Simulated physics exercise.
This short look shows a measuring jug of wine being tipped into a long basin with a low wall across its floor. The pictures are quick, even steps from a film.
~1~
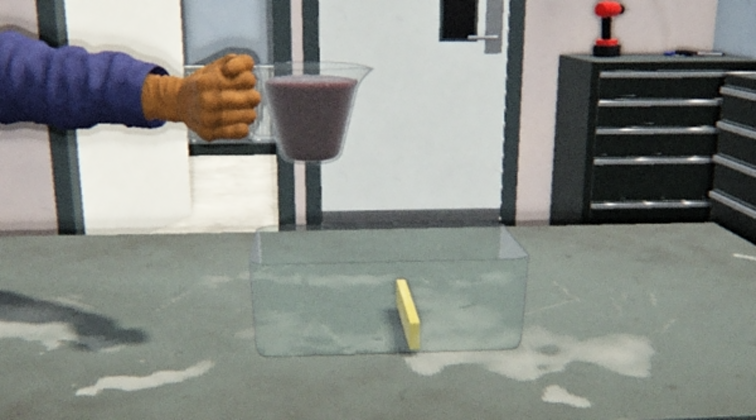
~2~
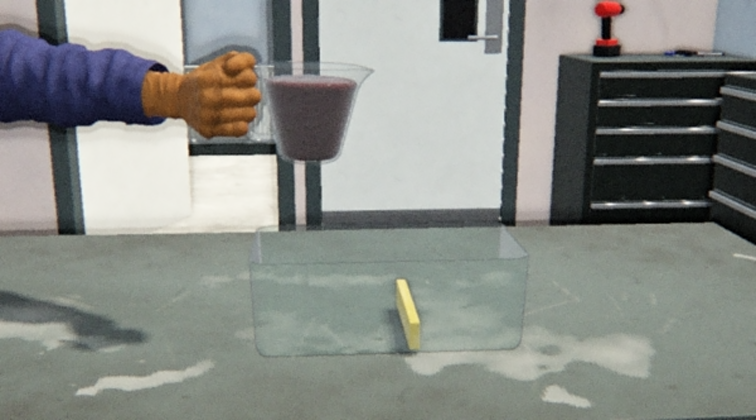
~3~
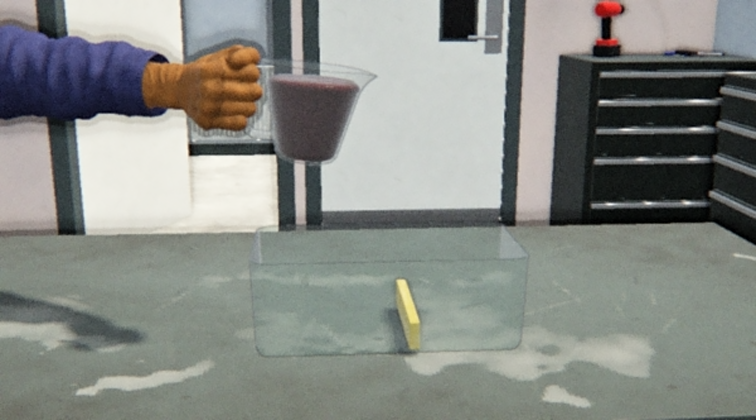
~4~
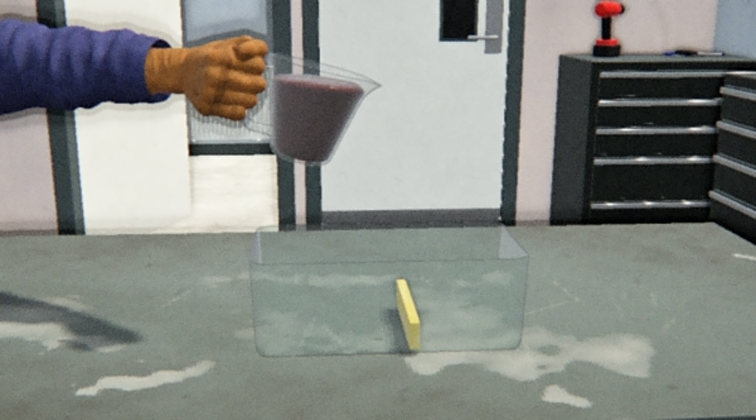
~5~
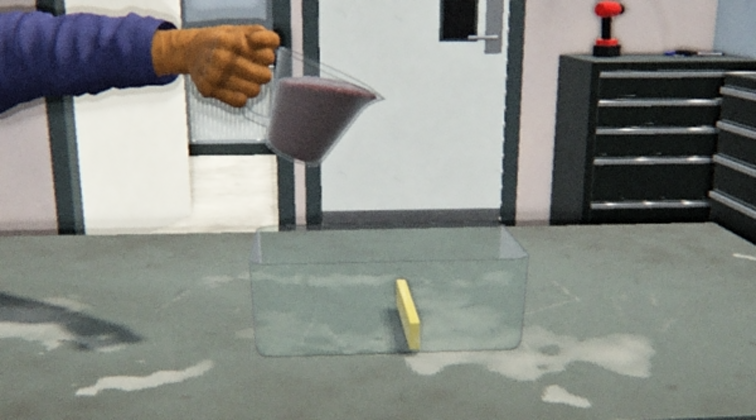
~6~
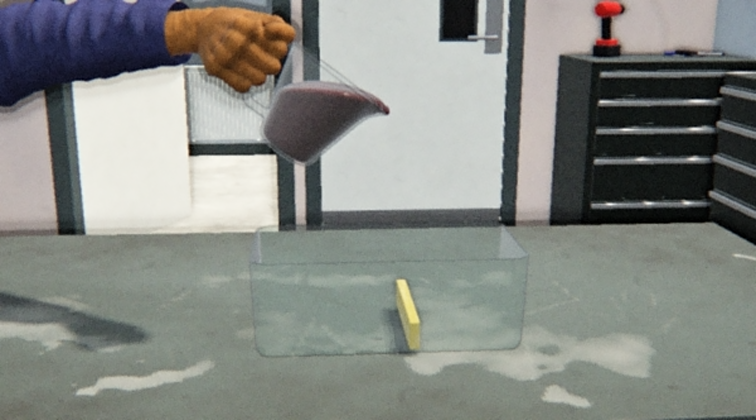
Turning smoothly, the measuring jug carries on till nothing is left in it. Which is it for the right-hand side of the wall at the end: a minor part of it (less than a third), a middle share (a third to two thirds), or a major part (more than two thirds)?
Most likely one third to two thirds will rest right of the wall.
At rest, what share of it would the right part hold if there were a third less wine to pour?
30 per cent.
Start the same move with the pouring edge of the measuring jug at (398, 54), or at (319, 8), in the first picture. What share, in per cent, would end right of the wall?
Estimate, first then second: 70 per cent and 15 per cent.
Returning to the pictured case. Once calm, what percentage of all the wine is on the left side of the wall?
That share comes out near 50 percent.
A moment on, the measuring jug is tipped right over and 29 per cent is still to pour, 3 is left of the wall and 36 right of it.
Next, the measuring jug is tipped right over and 1 per cent is still to pour, 45 is left of the wall and 46 right of it.
Then the measuring jug is tipped right over and 0 per cent is still to pour, 50 is left of the wall and 45 right of it.
Later the measuring jug is tipped right over and 0 per cent is still to pour, 50 is left of the wall and 46 right of it.
Finally, 50 per cent lies left of the wall, 46 right of it and 4 outside.
